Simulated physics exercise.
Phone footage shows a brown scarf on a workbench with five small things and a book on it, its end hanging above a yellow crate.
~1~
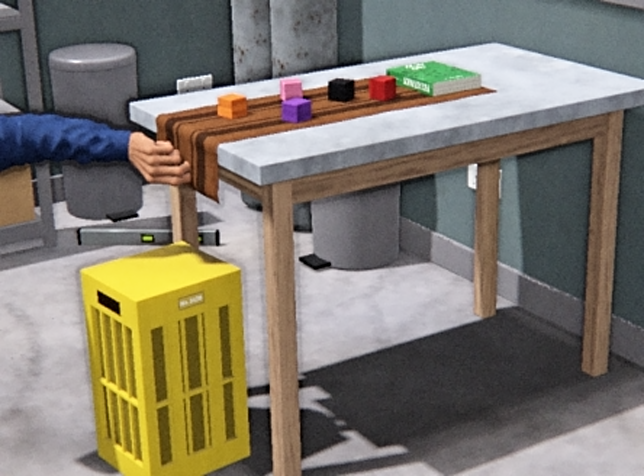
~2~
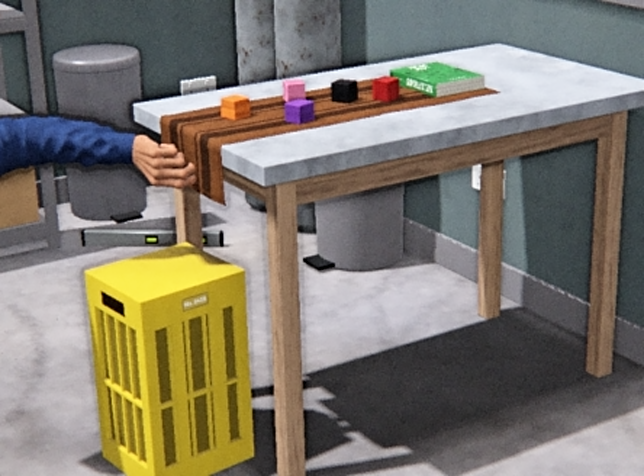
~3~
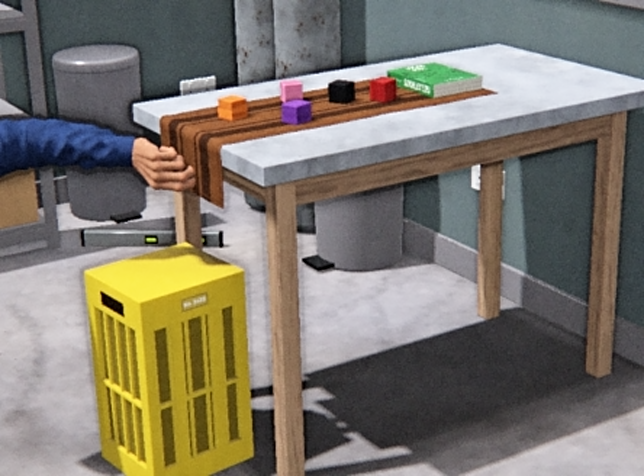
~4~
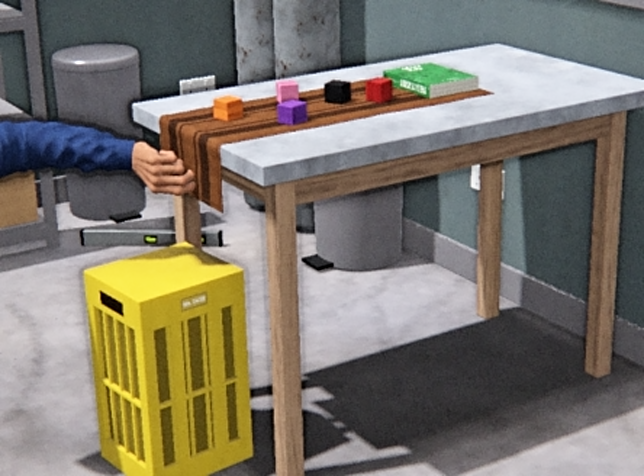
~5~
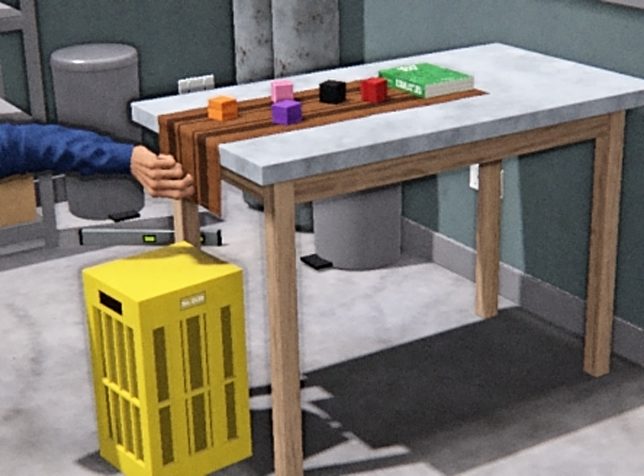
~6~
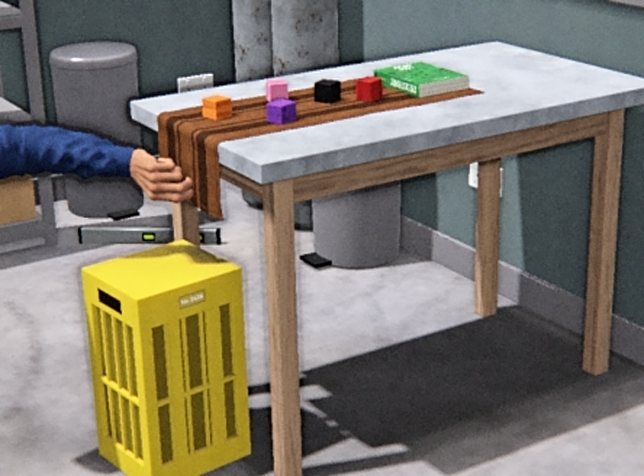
On a workbench, a hand slowly pulls a brown scarf carrying cubes and a book slightly left.
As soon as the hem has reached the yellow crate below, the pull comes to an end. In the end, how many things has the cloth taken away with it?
From here the drop count reads one, plain and simple.
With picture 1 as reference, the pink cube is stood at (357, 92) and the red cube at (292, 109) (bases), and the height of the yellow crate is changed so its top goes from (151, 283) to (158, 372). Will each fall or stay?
So the pink cube stays there, and the red cube leaves.
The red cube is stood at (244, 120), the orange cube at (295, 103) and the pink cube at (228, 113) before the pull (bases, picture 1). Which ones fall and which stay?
Result - red cube: Down; orange cube: Still up; pink cube: Down.
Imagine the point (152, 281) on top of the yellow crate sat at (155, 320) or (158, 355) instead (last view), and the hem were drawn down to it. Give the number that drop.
It would be 2 and 3.
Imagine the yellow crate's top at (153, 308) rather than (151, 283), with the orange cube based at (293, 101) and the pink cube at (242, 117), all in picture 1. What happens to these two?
The orange cube stays put, the pink cube is lost.
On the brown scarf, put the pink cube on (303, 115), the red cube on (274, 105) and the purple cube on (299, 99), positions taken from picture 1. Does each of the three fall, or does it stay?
As for the pink cube, it stays aboard; the red cube stays aboard; the purple cube stays aboard.
Soon after, hem on the crate; orange cube gone.
In the end, hem on the crate; orange cube gone. It carries off one.
